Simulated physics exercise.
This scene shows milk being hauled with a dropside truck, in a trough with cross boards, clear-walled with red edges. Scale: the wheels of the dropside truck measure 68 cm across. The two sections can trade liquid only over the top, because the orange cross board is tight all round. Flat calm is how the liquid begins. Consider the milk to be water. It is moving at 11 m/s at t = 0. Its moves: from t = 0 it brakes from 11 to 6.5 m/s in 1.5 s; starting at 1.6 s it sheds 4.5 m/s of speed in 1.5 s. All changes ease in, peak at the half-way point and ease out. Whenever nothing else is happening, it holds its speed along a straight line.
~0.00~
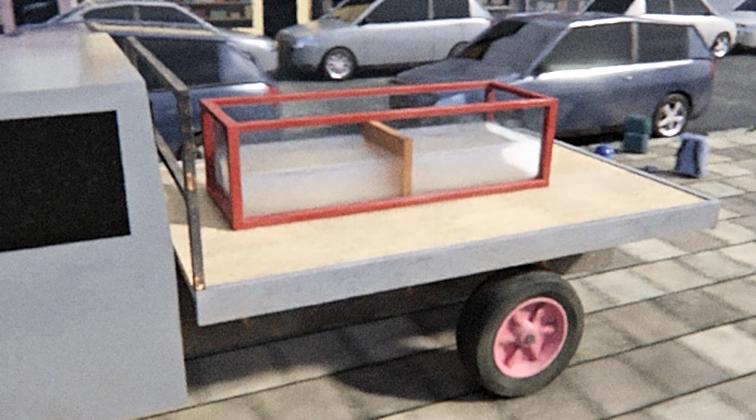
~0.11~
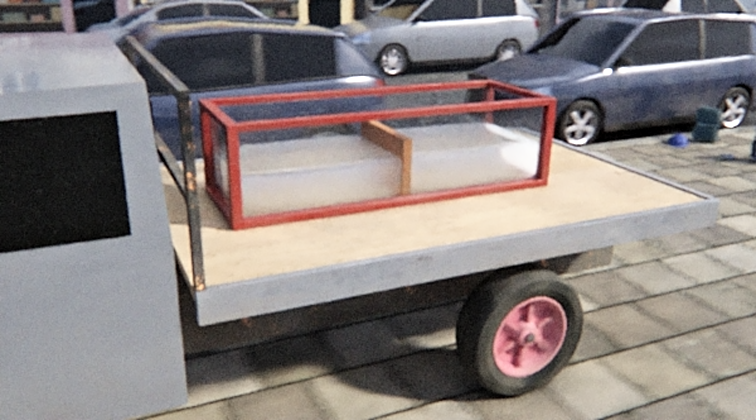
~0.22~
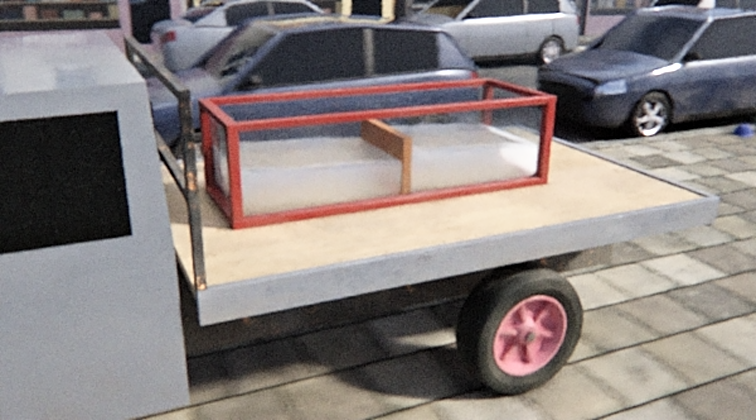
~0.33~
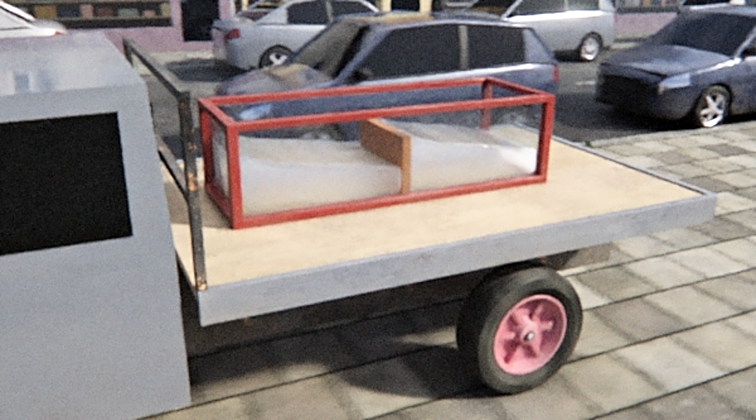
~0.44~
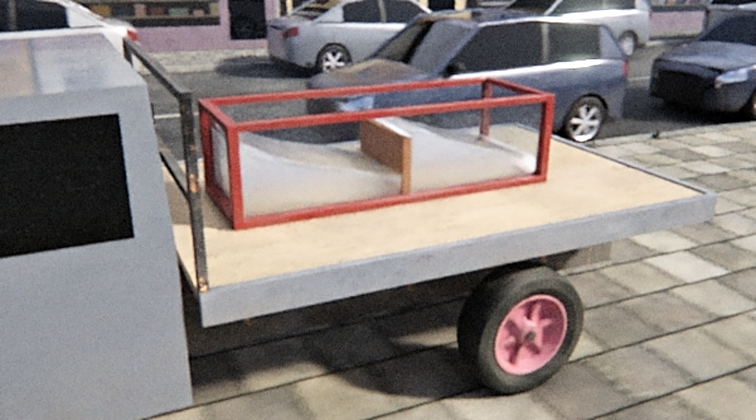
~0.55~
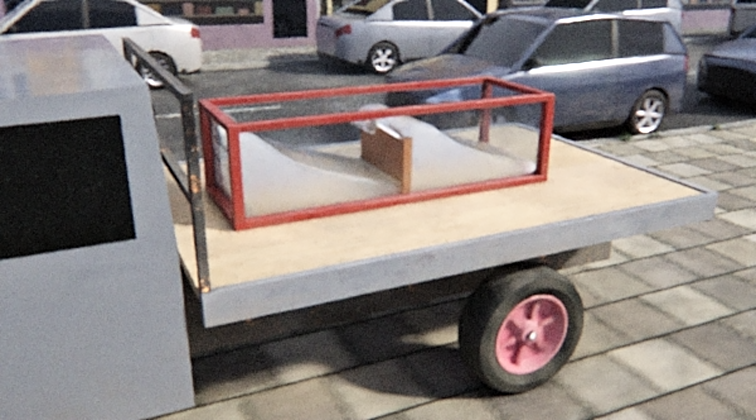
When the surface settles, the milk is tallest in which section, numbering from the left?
I would say the first one.
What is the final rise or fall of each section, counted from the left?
2 up, 9 down, from the left.
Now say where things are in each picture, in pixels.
The first frame shows levels, left to right, (320, 161), (476, 145); board top at (409, 141); the front is on the left, levels are read along the near wall; a wheel hub at (536, 342).
The second frame shows levels, left to right, (320, 161), (475, 144).
The third frame shows levels, left to right, (320, 160), (475, 142).
The fourth frame shows levels, left to right, (319, 160), (474, 142).
The fifth frame shows levels, left to right, (320, 162), (474, 144).
The sixth frame shows levels, left to right, (321, 166), (474, 148); a wheel hub at (537, 339).
After 1.35 s the sections hold 27, 15 cm, left to right; the loss stands at 1 per cent, over the front.
After 2.45 s the sections hold 26, 13 cm, left to right; the loss stands at 1 per cent, over the front.
After 3.65 s the sections hold 25, 12 cm, left to right; the loss stands at 13 per cent, over the front.
After 6.09 s the sections hold 24, 13 cm, left to right; the loss stands at 13 per cent, over the front.
